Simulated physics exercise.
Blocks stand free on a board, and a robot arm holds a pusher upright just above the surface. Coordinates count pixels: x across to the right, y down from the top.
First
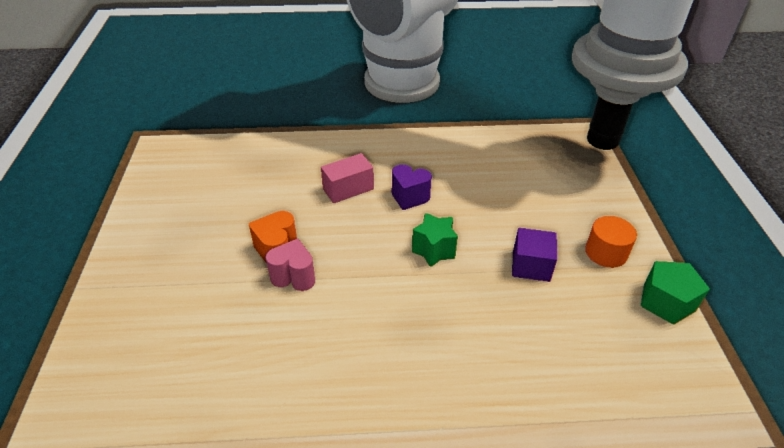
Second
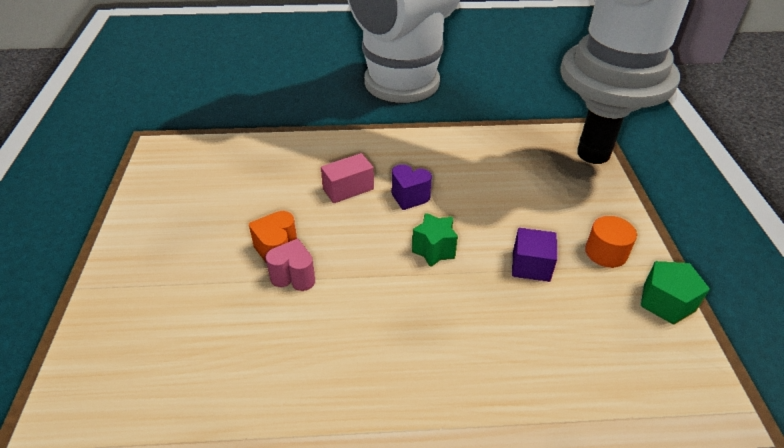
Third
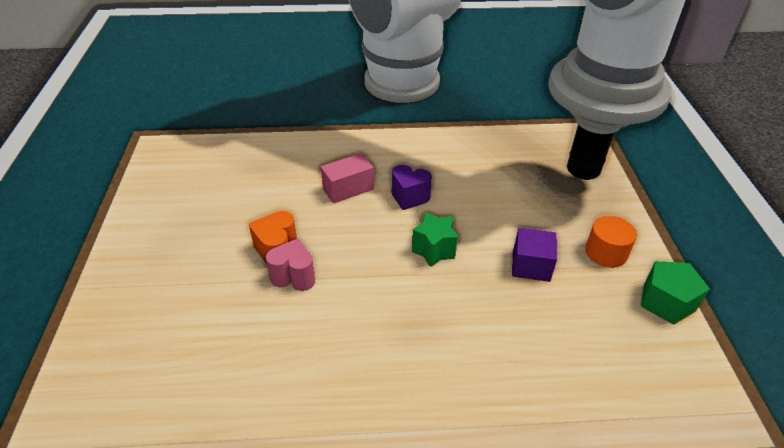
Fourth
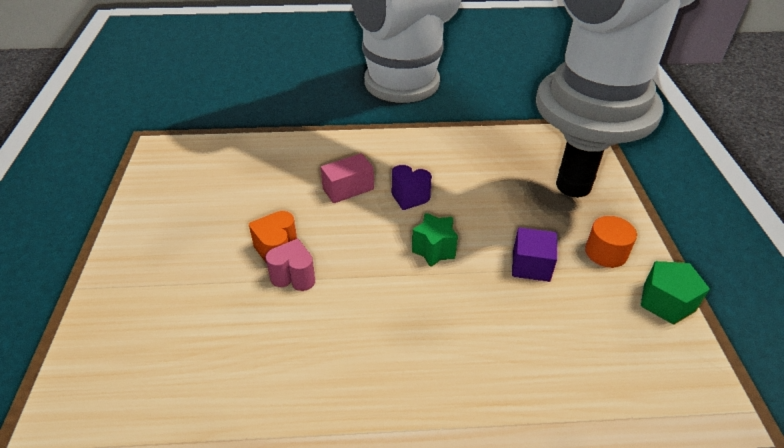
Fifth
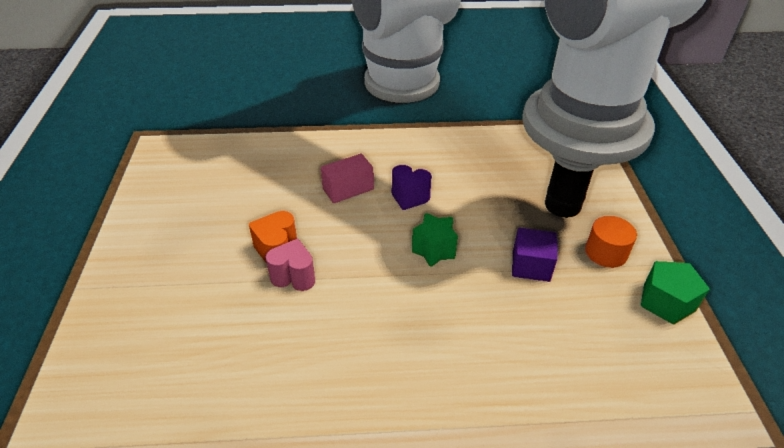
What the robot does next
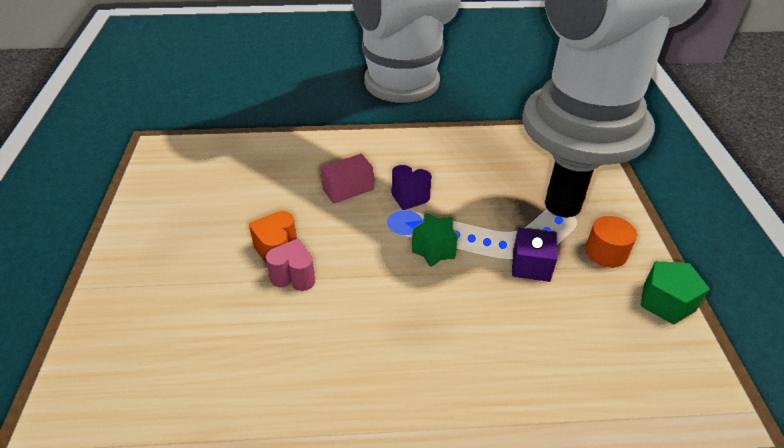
A grey robot arm holds a black upright pusher over a pale wooden board on a dark green surface, seen from above at an angle. A pink block, purple heart, green star, and orange and pink hearts sit left and centre, with a purple cube, orange cylinder and green pentagonal block at right. The pusher glides slowly toward the viewer and slightly left, its shadow shifting, while the blocks and camera stay still.
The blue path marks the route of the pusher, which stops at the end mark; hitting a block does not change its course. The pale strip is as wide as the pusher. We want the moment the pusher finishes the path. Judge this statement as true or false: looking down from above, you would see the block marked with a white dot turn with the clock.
The statement is incorrect.
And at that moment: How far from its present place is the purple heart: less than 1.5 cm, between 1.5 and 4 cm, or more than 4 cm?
Below 1.5 cm.
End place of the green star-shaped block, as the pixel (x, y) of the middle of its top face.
My estimate: (414, 228).
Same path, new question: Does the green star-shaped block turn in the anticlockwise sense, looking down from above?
Going by the path, yes.
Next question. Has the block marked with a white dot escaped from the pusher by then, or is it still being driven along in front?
The block lies off to the side or behind.
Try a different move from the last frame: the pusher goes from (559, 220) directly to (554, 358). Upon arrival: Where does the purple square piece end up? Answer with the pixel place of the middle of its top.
When the path ends, it will be at (521, 265).
The line goes from (559, 220) via (519, 244) and (461, 236), ending at (405, 222); the dot is on the purple square piece.
On the path given first. One third of the way, pusher at (522, 231); purple square piece at (531, 250), turned 20° anticlockwise.
Two thirds of the way, pusher at (462, 222); green star-shaped block at (431, 228), turned 15° anticlockwise; purple square piece at (531, 250), turned 20° anticlockwise.
At the end, pusher at (405, 209); purple heart unmoved; green star-shaped block at (414, 228), turned 75° anticlockwise; purple square piece at (531, 250), turned 20° anticlockwise.
